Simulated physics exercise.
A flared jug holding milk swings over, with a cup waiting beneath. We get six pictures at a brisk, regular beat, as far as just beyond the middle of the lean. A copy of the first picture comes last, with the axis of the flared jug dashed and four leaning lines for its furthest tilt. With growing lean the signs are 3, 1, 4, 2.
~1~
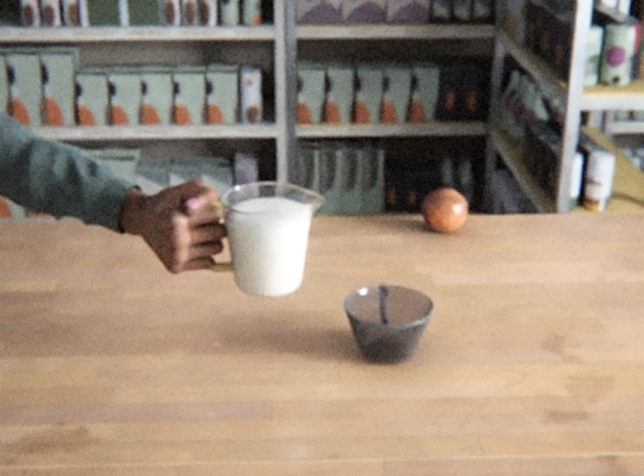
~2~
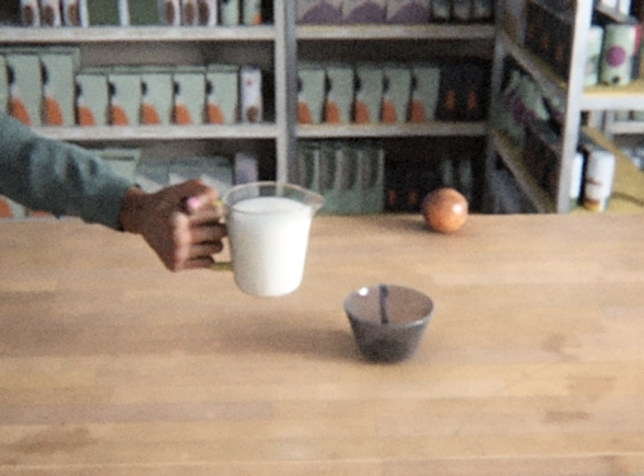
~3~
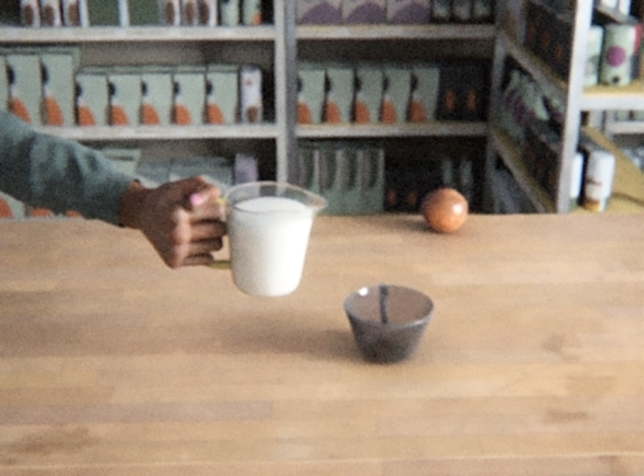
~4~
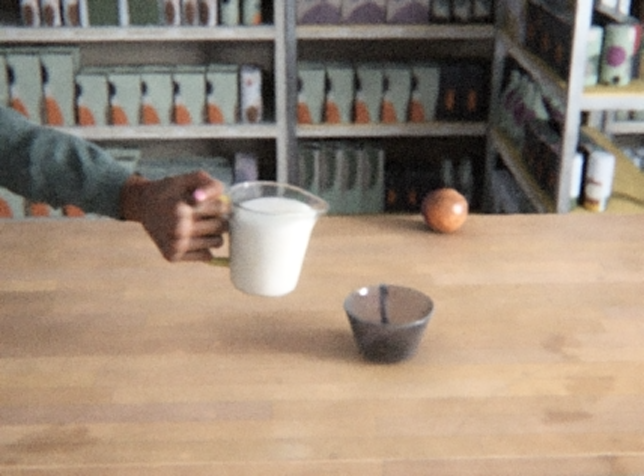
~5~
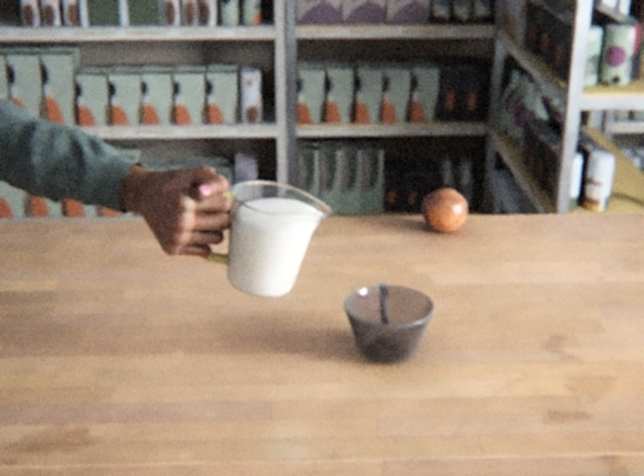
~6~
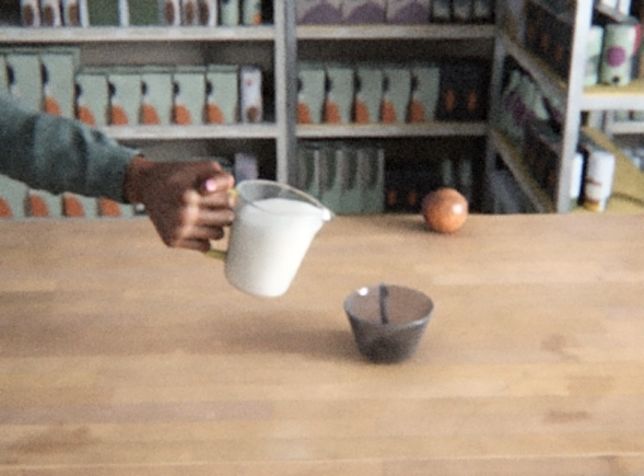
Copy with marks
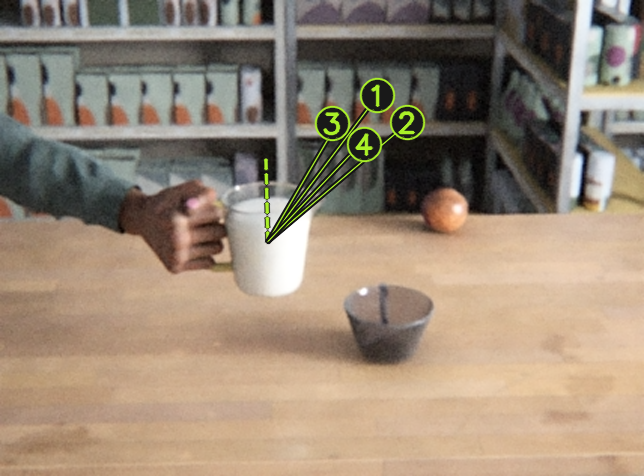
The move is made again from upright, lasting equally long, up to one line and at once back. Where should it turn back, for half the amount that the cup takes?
The best mark is 2.
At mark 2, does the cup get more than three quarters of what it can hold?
No, less.
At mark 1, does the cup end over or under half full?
Under half.
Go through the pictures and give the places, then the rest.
In the first picture, upright, lip at (323, 200); rim of the cup round (389, 304); nothing has left yet.
In the second picture, upright, lip at (324, 201); nothing has left yet.
In the third picture, tipped about 3°, lip at (326, 203); nothing has left yet.
In the fourth picture, tipped about 7°, lip at (328, 207); nothing has left yet.
In the fifth picture, tipped about 12°, lip at (331, 212); nothing has left yet.
In the sixth picture, tipped about 17°, lip at (333, 217); nothing has left yet.
In lime, 1 at (367, 109); 2 at (395, 133); 3 at (327, 140); 4 at (349, 155).
If 1 is chosen, the cup ends with about 25 % of what it can hold.
If 2 is chosen, the cup ends with about 50 % of what it can hold.
If 3 is chosen, the cup ends with about 16 % of what it can hold.
If 4 is chosen, the cup ends with about 38 % of what it can hold.
